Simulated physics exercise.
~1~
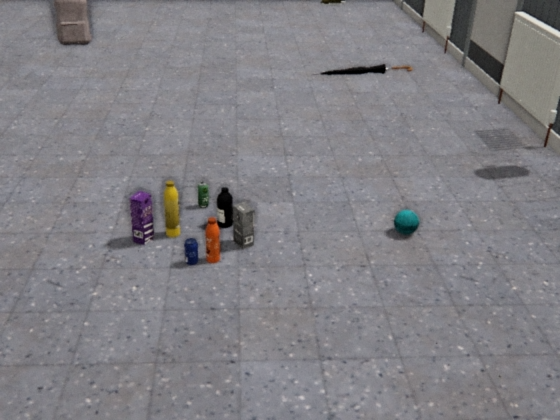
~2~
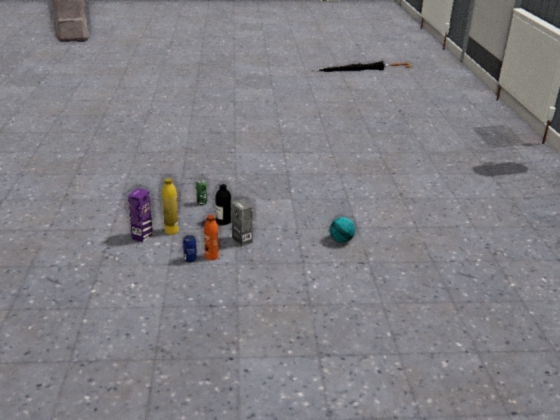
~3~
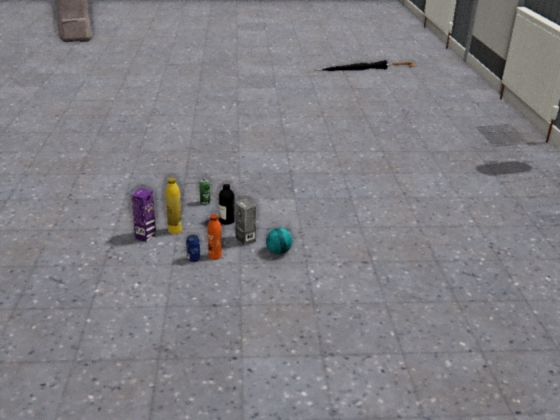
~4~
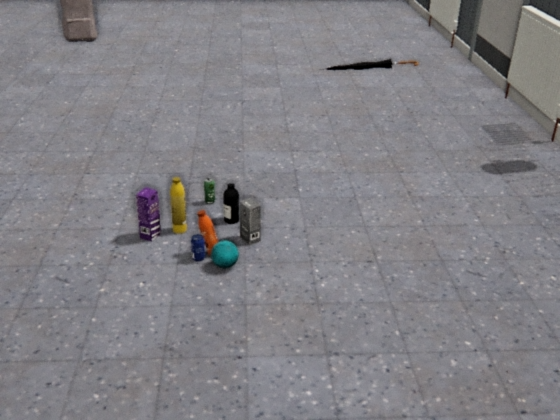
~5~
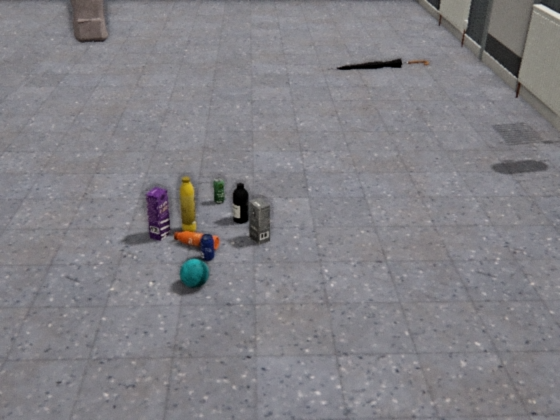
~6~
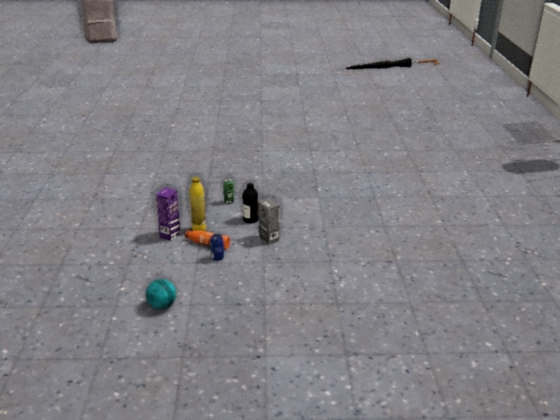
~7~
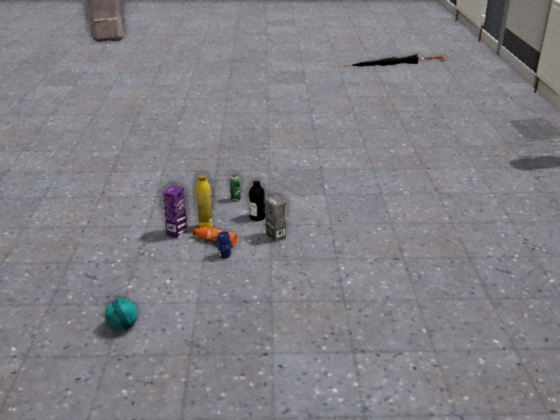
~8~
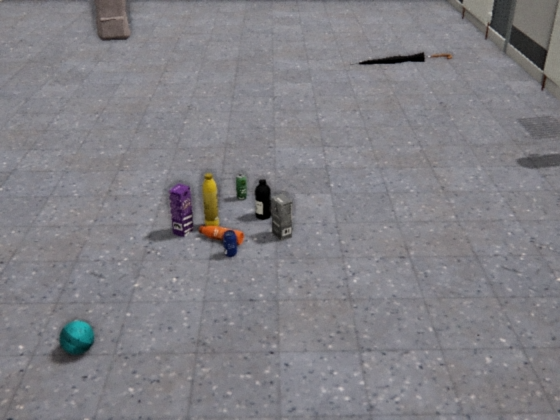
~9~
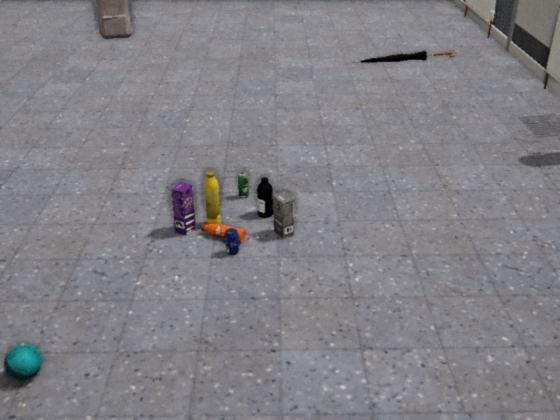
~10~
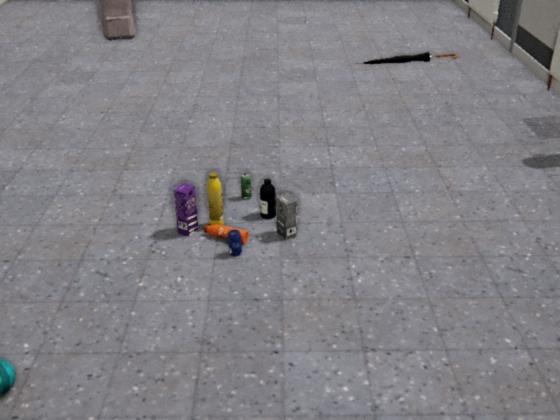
At the start, a teal ball sits on grey paving to the right of a small cluster of bottles, cartons and cans, with a dark umbrella lying farther back. The ball rolls left towards the group and reaches its front edge beside the orange bottle. The orange bottle tilts, then drops onto its side by the blue can. The ball carries on past the cluster, rolling down and to the left as the view shifts slightly. It ends partly out of view at the lower left edge, with the orange bottle lying flat and the other items still upright.
